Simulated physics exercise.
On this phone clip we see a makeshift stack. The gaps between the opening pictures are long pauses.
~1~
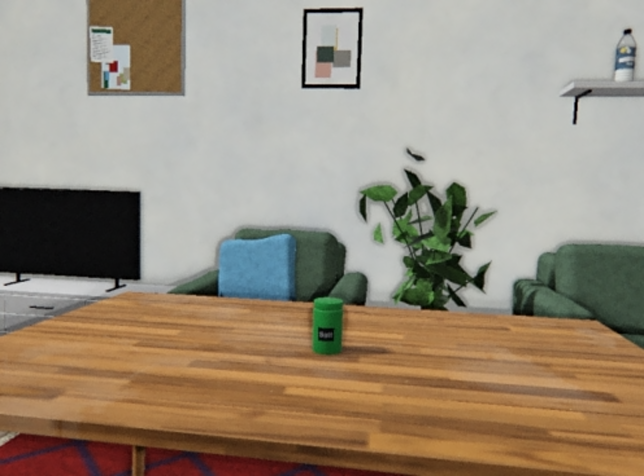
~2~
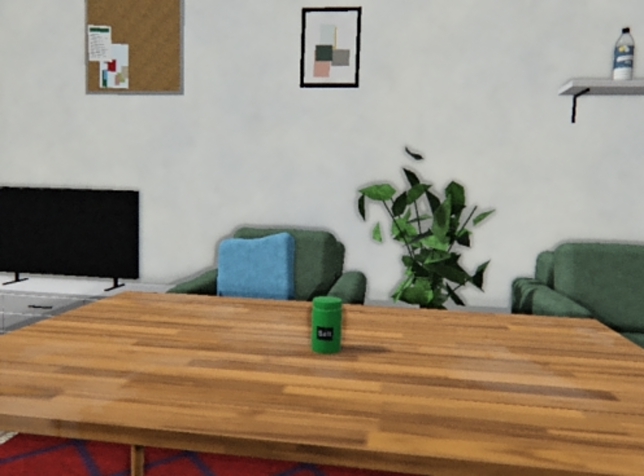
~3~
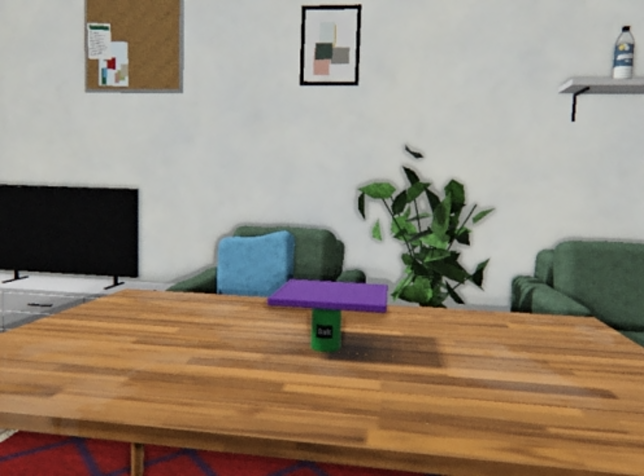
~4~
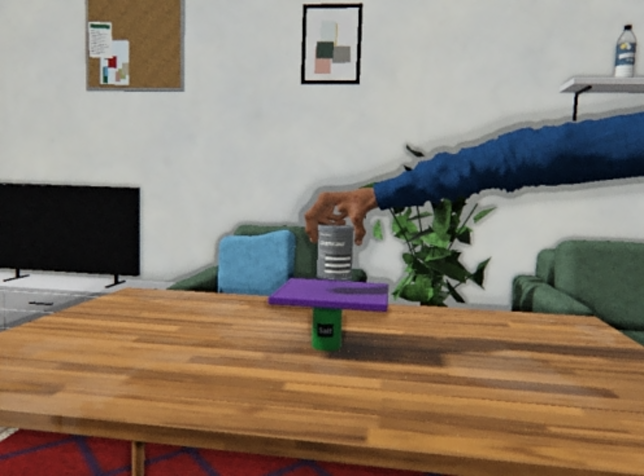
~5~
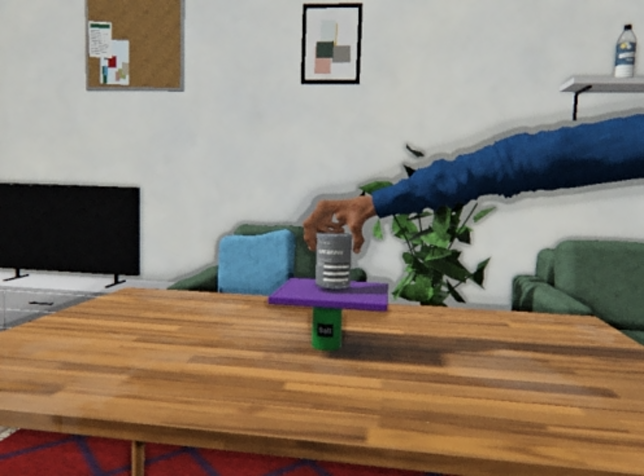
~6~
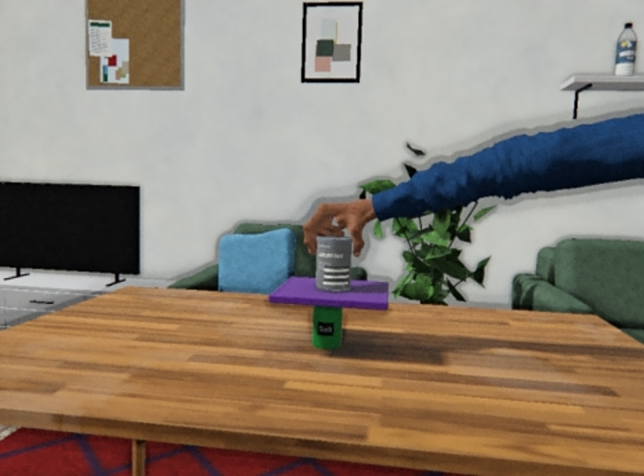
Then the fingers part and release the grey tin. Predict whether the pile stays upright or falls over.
My guess is the stack will stay standing.
Then, 0.80 s past the last view, nothing moves.
Then, 1.70 s past the last view, grey tin resting near (334, 263).
Finally, all 3 still in place. Final places as the last picture's camera would see them, grey tin near (334, 263). The stack keeps its balance.
